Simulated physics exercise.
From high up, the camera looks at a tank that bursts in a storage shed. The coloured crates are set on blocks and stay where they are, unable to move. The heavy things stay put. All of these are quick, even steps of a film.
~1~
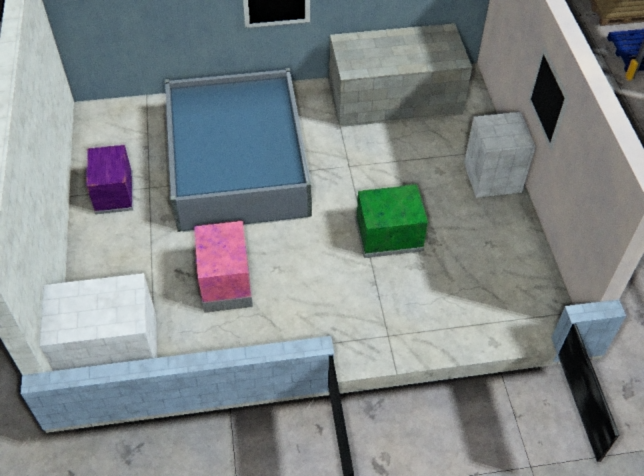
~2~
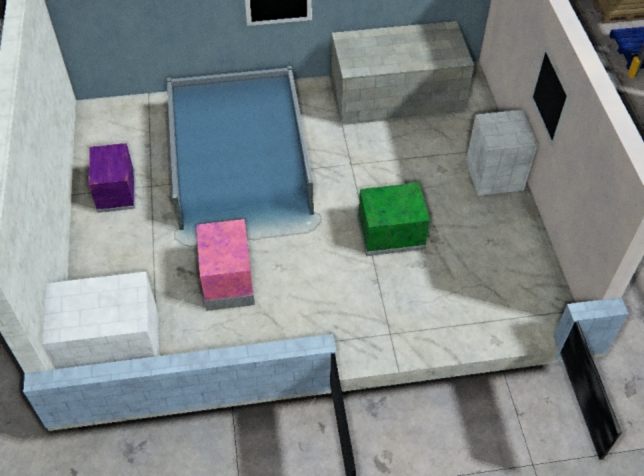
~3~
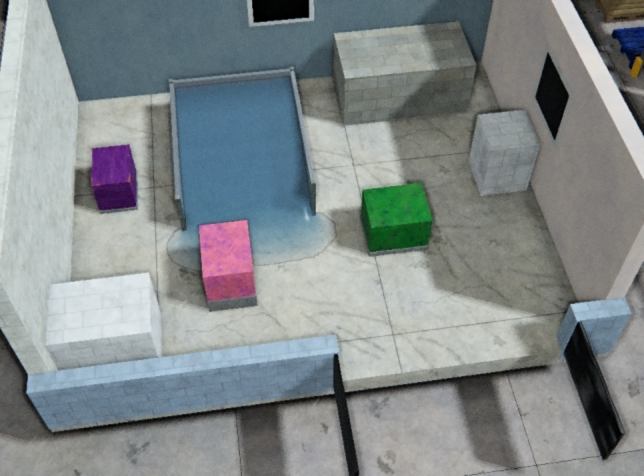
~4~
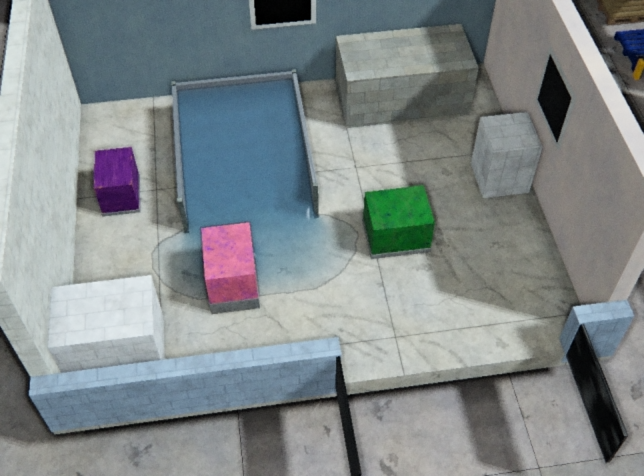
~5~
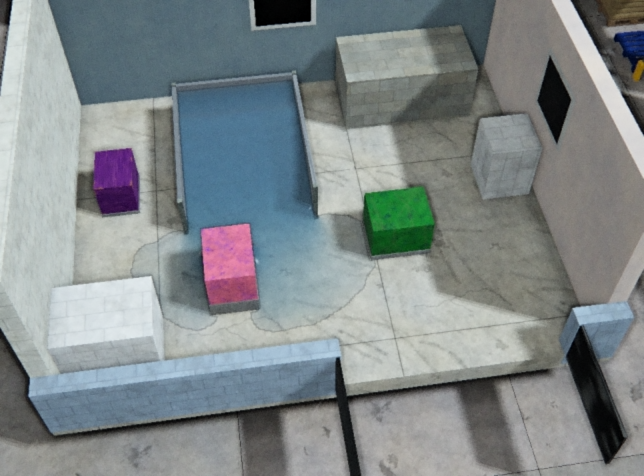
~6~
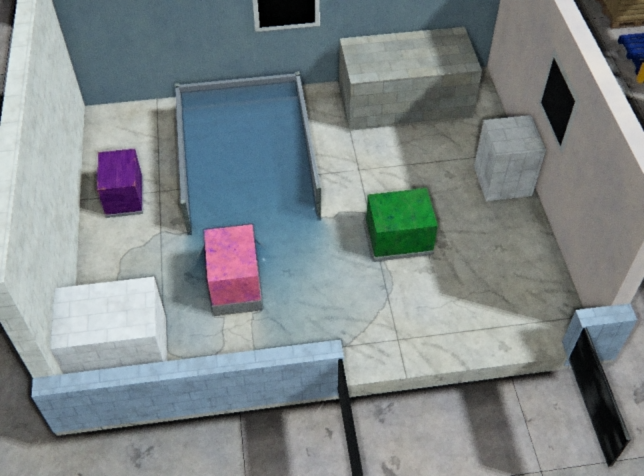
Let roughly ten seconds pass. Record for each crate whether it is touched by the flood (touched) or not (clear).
Outcome: The purple crate will not stay dry, the green crate will not stay dry, the pink crate will not stay dry.
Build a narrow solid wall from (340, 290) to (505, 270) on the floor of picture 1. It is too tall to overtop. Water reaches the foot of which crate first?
That would be the one in pink.
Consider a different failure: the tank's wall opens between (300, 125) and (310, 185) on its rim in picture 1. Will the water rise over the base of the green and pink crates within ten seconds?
As I see it, green gets reached, and pink is not reached.
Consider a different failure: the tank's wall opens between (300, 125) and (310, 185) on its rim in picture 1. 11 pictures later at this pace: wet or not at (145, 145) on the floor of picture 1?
Looking at that point, I'd call it parched.
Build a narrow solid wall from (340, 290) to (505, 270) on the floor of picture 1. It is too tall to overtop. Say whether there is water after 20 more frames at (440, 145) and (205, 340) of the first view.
As listed: Dry, flooded.
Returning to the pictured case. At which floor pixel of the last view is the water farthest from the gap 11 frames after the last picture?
Best guess: Near (512, 347).
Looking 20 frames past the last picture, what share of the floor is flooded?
I'd put it at roughly 55 per cent.
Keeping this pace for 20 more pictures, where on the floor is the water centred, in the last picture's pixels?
At about (232, 248).
A moment on, water covers 35 % of the floor; the purple crate not reached, the green crate water round its plinth, the pink crate water round its plinth.
Next, water covers 45 % of the floor; the purple crate not reached, the green crate water round its plinth, the pink crate water round its plinth.
Then, water covers 55 % of the floor; the purple crate water round its plinth, the green crate water round its plinth, the pink crate water round its plinth.
Later, water covers 75 % of the floor; the purple crate water round its plinth, the green crate water round its plinth, the pink crate water round its plinth.
In the end, water covers 90 % of the floor; the purple crate was topped, the green crate was topped, the pink crate was topped.
